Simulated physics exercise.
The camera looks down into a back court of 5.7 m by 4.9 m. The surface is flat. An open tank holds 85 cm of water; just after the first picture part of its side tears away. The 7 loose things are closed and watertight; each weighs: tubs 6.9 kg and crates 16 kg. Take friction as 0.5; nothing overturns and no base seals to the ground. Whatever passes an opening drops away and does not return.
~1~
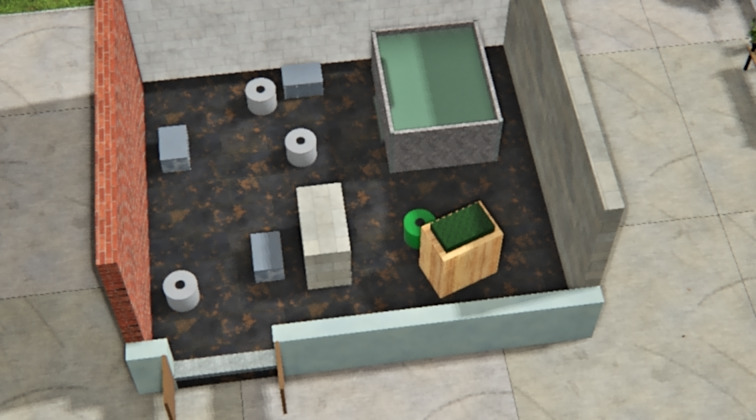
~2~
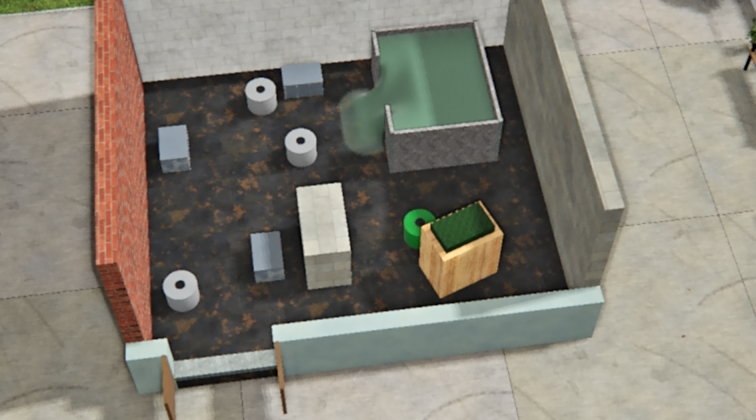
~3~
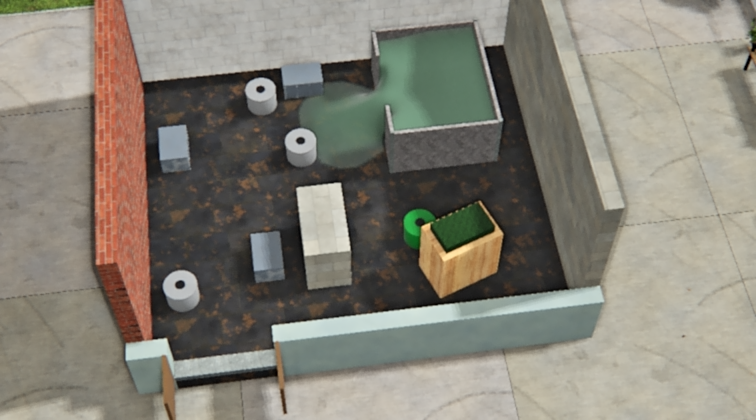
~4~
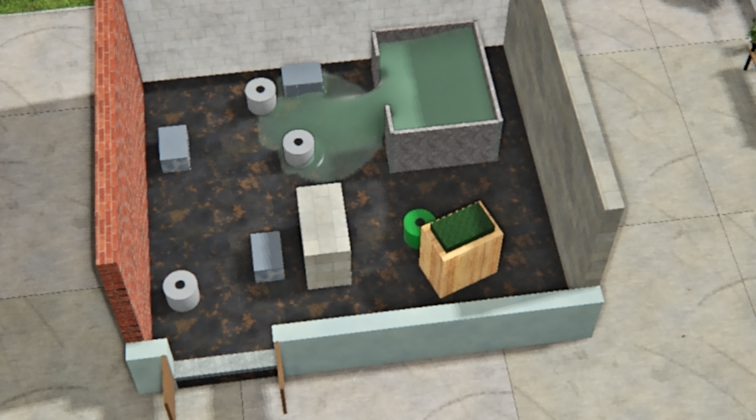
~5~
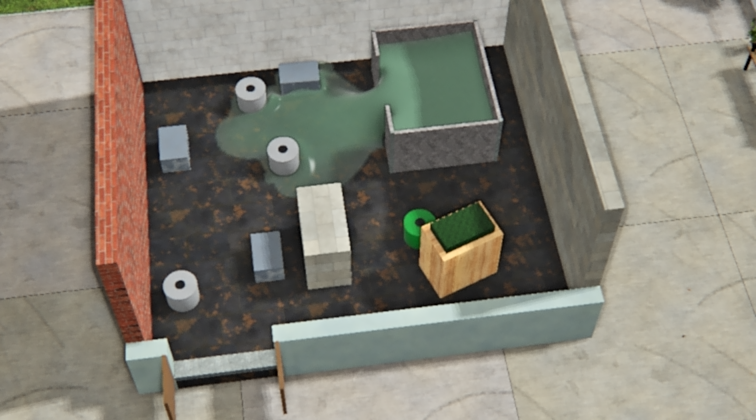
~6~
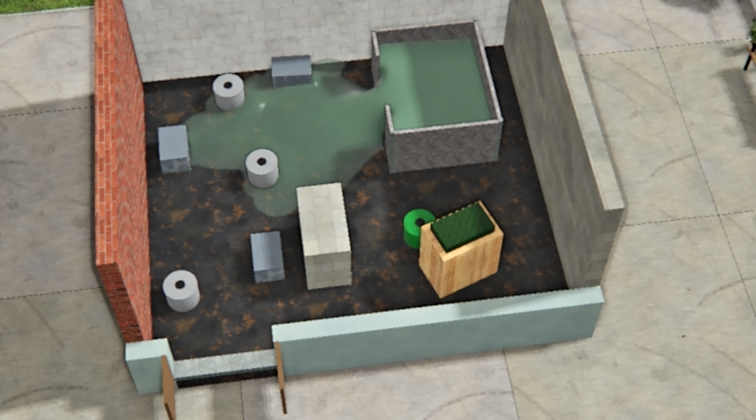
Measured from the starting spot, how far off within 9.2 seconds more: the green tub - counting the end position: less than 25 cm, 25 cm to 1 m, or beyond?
The green tub stays put.
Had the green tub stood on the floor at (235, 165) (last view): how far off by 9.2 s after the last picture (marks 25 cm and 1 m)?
It ends far away.
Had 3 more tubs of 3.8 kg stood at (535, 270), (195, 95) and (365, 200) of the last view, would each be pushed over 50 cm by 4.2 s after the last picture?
In that order: Short of it, more, short of it.
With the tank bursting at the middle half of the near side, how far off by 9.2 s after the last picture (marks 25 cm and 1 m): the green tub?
In that case the green tub gets carried off.
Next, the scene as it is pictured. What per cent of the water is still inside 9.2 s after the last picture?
About 62 per cent.
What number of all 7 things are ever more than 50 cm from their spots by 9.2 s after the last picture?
I count 6.
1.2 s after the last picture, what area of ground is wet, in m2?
Roughly 16 m2.
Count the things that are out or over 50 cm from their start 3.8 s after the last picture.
I count 6.
Then, 1.2 s after the last picture the green tub is near (420, 223), 0.0 m from its start, aground; 0 of 7 are out; 4 afloat.
Then, 3.8 s after the last picture the green tub is near (420, 223), 0.0 m from its start, aground; 2 of 7 are out; 3 afloat.
Then, 6.2 s after the last picture the green tub is near (420, 223), 0.0 m from its start, aground; 4 of 7 are out; 2 afloat.
Then, 9.2 s after the last picture the green tub is near (421, 221), 0.0 m from its start, aground; 5 of 7 are out; 0 afloat.
